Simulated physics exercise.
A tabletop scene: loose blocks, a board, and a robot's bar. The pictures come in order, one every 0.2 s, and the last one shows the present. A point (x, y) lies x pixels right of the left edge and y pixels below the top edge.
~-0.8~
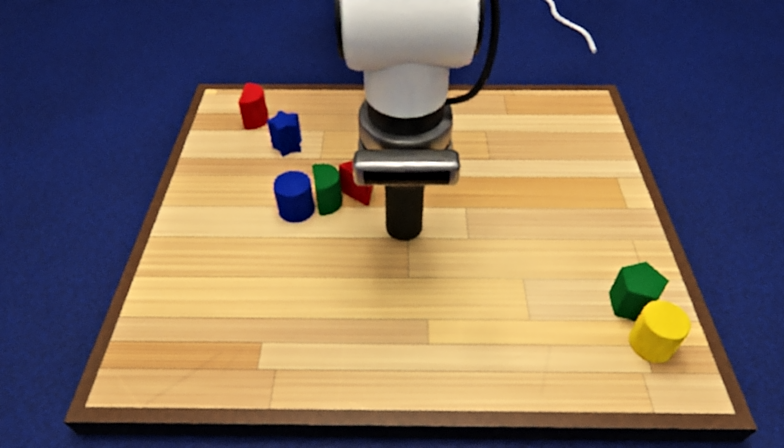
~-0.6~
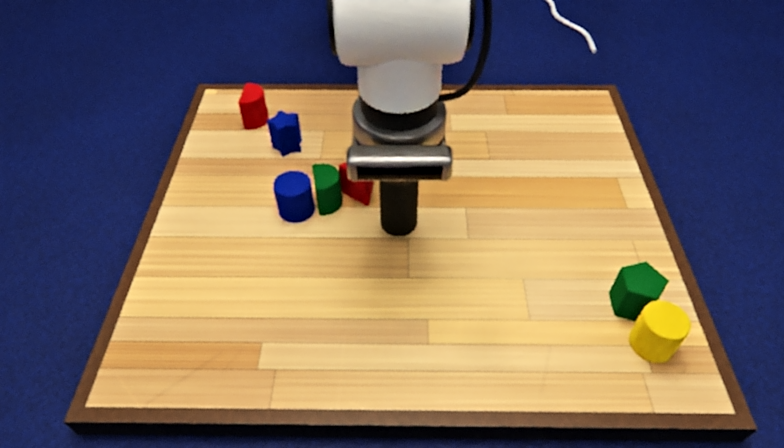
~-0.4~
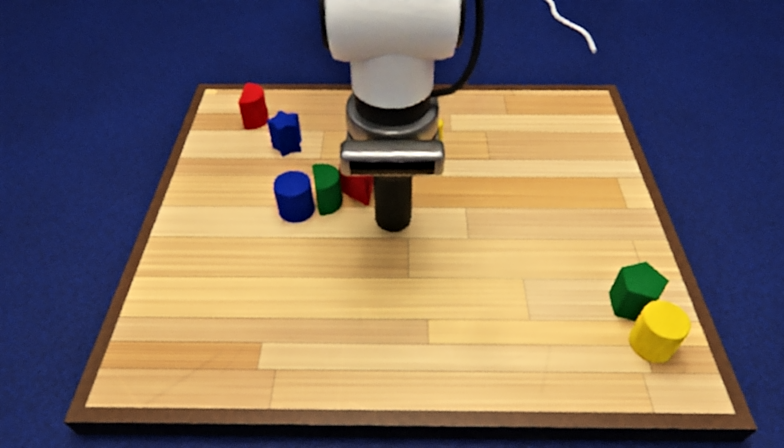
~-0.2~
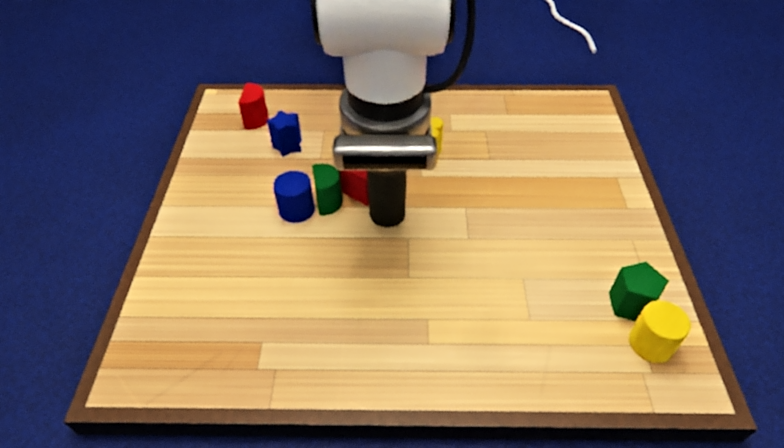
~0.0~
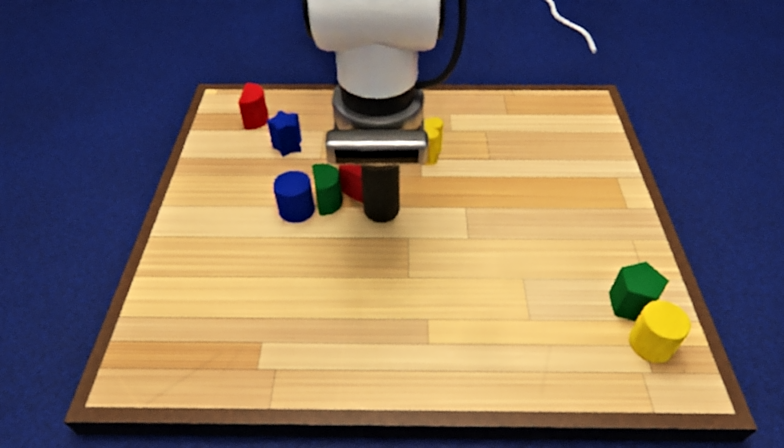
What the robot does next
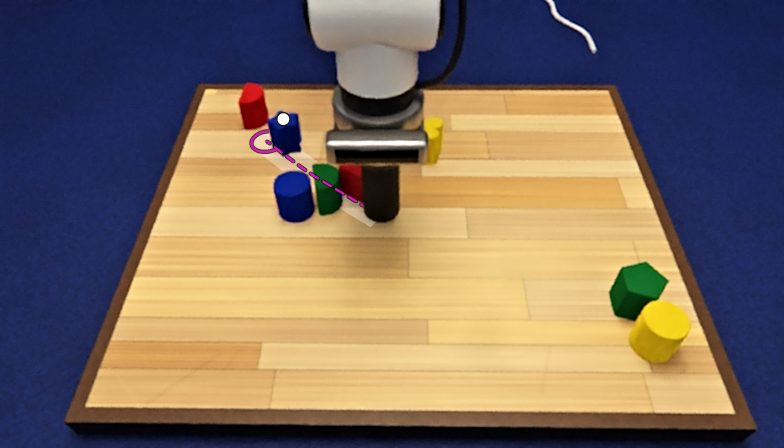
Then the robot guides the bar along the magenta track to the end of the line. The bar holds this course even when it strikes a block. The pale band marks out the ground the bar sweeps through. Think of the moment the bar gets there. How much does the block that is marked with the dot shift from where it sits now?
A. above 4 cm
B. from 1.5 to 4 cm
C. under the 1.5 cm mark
Option A.
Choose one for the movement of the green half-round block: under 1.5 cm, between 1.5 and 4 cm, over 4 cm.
Shift of over 4 cm.
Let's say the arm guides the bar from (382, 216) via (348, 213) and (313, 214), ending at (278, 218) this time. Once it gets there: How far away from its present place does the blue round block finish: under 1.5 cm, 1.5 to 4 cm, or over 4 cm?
It moves quite far, over 4 cm.
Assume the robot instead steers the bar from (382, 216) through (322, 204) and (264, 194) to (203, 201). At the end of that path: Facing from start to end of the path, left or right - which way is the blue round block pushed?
Measured against the direction from start to end, the blue round block shifts toward the left-hand side.
Path on the board, from (382, 216) through (318, 179) to (267, 141); the dot is on the blue star.
On the path given first. One third of the way, bar (337, 183); blue round block (278, 185); green half-round block (302, 169), turned 40° anticlockwise; red triangular piece (342, 144), turned 105° clockwise.
Two thirds of the way, bar (298, 158); blue round block (275, 185); green half-round block (283, 164), turned 75° anticlockwise; red triangular piece (341, 140), turned 115° clockwise.
At the end, bar (266, 134); blue star (267, 97), turned 25° clockwise; blue round block (275, 185); green half-round block (283, 164), turned 75° anticlockwise; red triangular piece (341, 140), turned 115° clockwise.
